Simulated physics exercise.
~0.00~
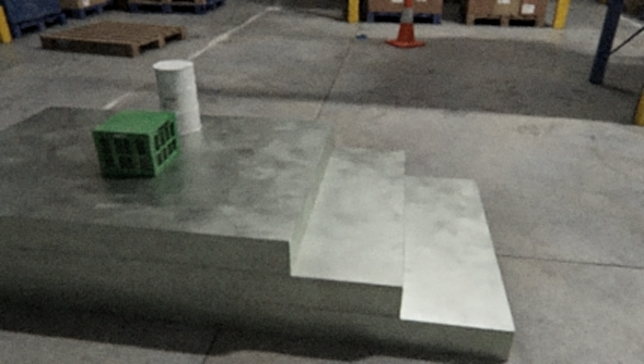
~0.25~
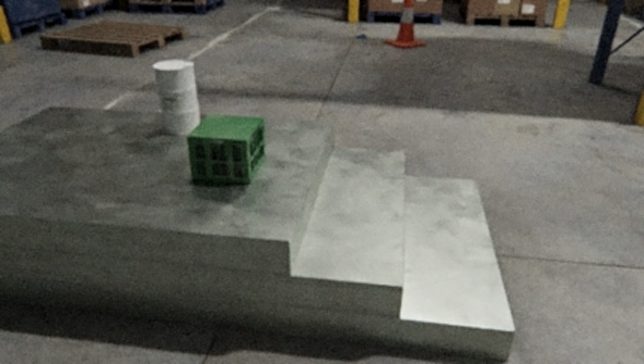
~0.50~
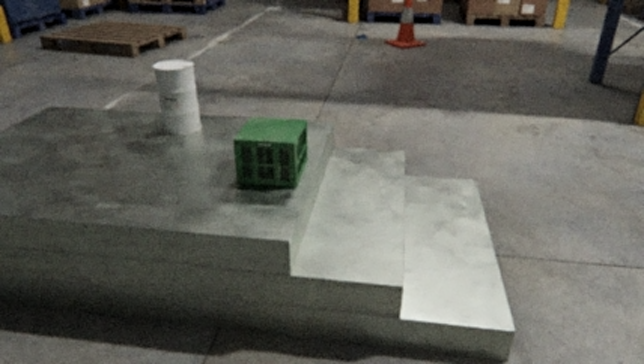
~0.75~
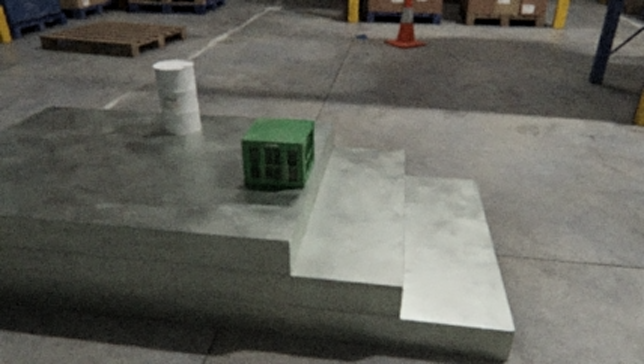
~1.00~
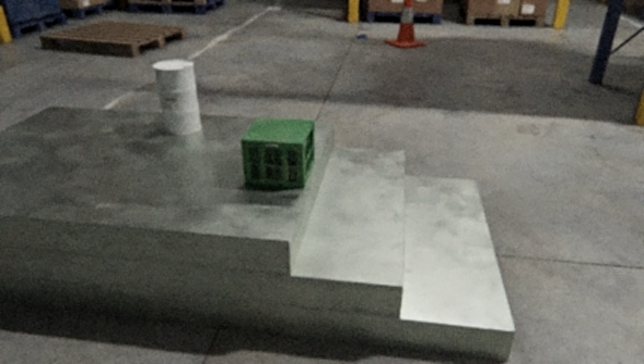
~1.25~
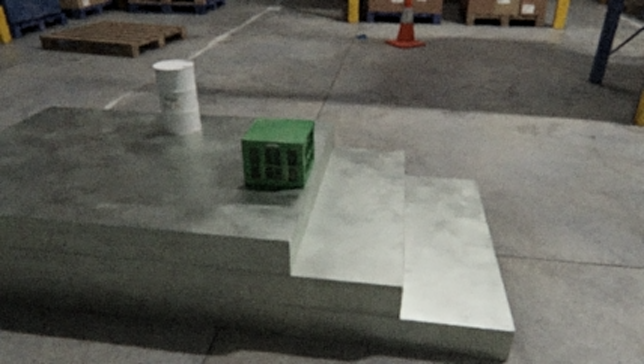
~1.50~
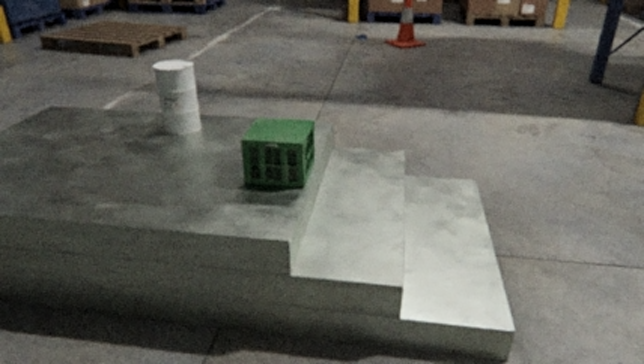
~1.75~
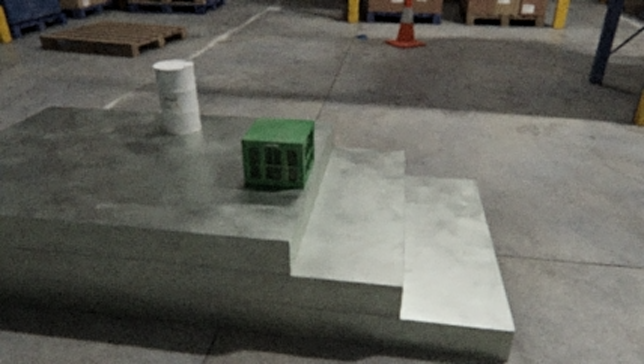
A green plastic crate sits on a low grey platform in a dim warehouse, seen from slightly above, with a white canister standing behind it and two pale steps going down at the right. Pallets, boxes and an orange cone are spread across the concrete floor beyond. The crate slides to the right across the platform, passing in front of the canister, which stays put. It slows as it nears the top of the steps and stops just short of the edge. There it remains, upright and still on the upper level.
